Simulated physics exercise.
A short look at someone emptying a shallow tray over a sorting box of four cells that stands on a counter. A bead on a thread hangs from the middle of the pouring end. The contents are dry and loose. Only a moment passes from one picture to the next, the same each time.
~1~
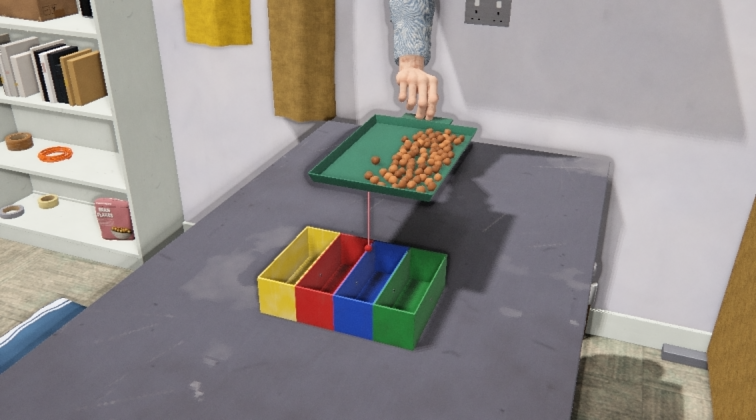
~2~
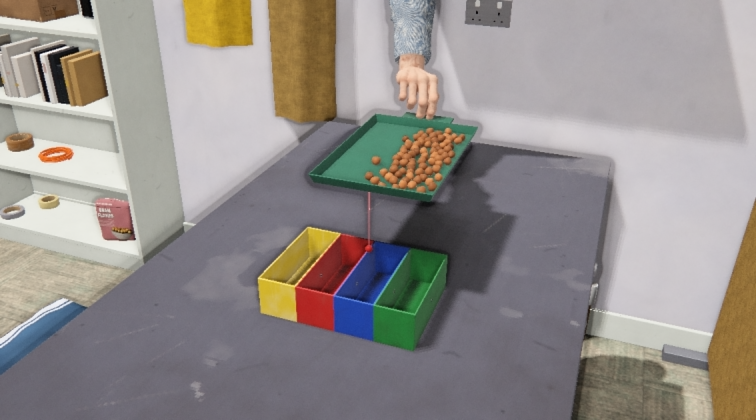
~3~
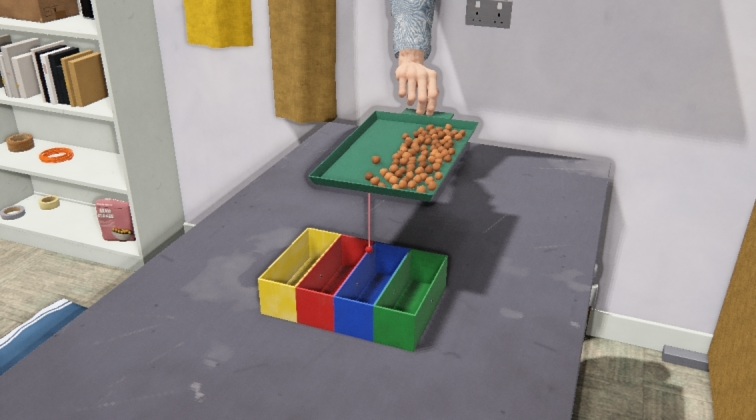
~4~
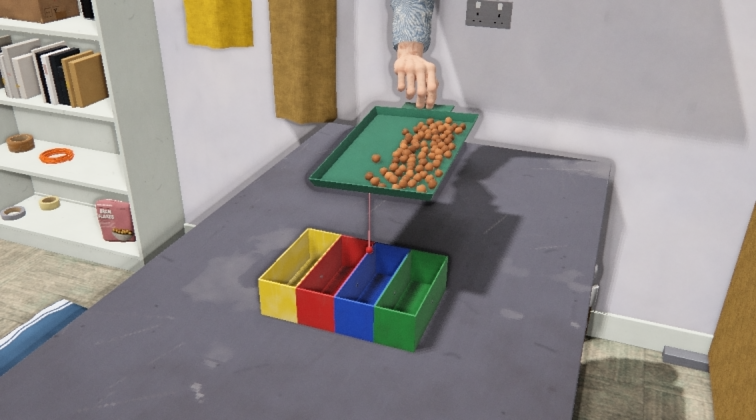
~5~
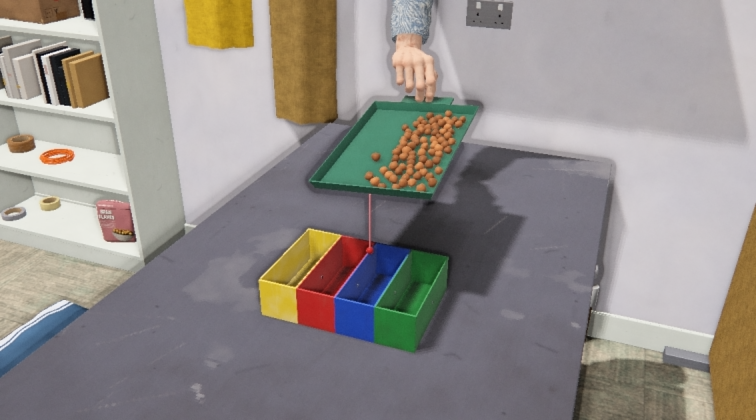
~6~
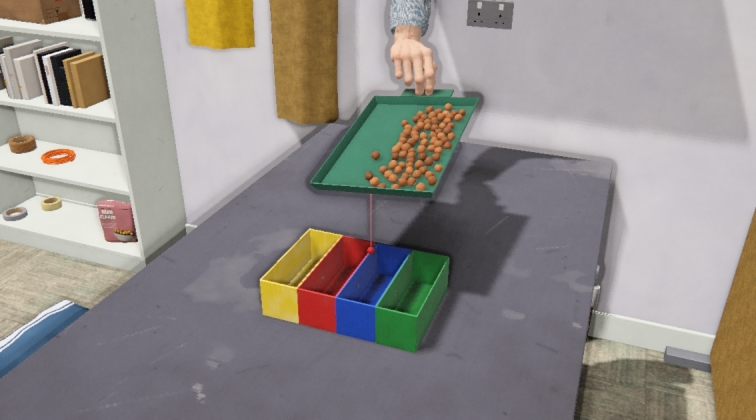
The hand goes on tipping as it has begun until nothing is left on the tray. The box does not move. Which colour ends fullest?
The yellow cell gets the most.
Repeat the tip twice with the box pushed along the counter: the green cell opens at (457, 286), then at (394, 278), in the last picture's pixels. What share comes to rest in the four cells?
Near 20 % and 100 %.
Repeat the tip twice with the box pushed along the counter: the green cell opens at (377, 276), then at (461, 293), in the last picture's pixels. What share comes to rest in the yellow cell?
The first gives 10 %, the second 20 %.
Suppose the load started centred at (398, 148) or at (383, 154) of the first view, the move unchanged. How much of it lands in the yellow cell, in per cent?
Near 70 % and 70 %.
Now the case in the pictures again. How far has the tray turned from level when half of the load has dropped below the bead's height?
Near 80 degrees.
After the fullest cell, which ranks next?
In second place: The cell in red.
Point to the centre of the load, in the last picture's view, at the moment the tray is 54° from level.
Close to (339, 180).
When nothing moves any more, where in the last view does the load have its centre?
Roughly at (311, 284).
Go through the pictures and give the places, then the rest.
In the first picture, corners of the pouring end (313, 172) and (429, 192), level; middle of the load (425, 157), hazelnuts; bead on its thread (368, 248); yellow cell (277, 296); red cell (314, 305); blue cell (353, 314); green cell (394, 324).
In the second picture, corners of the pouring end (314, 173) and (430, 192), level; middle of the load (425, 156).
In the third picture, corners of the pouring end (314, 175) and (430, 192), tipped barely, lowest at the left corner; middle of the load (425, 154).
In the fourth picture, corners of the pouring end (314, 177) and (430, 191), tipped a little, lowest at the left corner; middle of the load (426, 150).
In the fifth picture, corners of the pouring end (314, 179) and (430, 191), tipped a little, lowest at the left corner; middle of the load (425, 147).
In the sixth picture, corners of the pouring end (315, 181) and (430, 189), tipped a little, lowest at the left corner; middle of the load (425, 143); yellow cell (280, 298); red cell (317, 307); blue cell (356, 316); green cell (396, 326).
Just after the last frame, tray tipped steeply; the larger part on the tray; about a tenth in the yellow cell; about a tenth in the red cell; about a tenth falling or outside the box.
A moment on, tray tipped right over; just a few on the tray; roughly half in the yellow cell; roughly a quarter in the red cell; about a tenth falling or outside the box.
Further on, tray tipped past a quarter turn; roughly two thirds in the yellow cell; roughly a third in the red cell; just a few falling or outside the box.
When it is over, tray tipped past a quarter turn; roughly two thirds in the yellow cell; roughly a third in the red cell; not one in the green cell; not one in the blue cell; just a few outside the box.
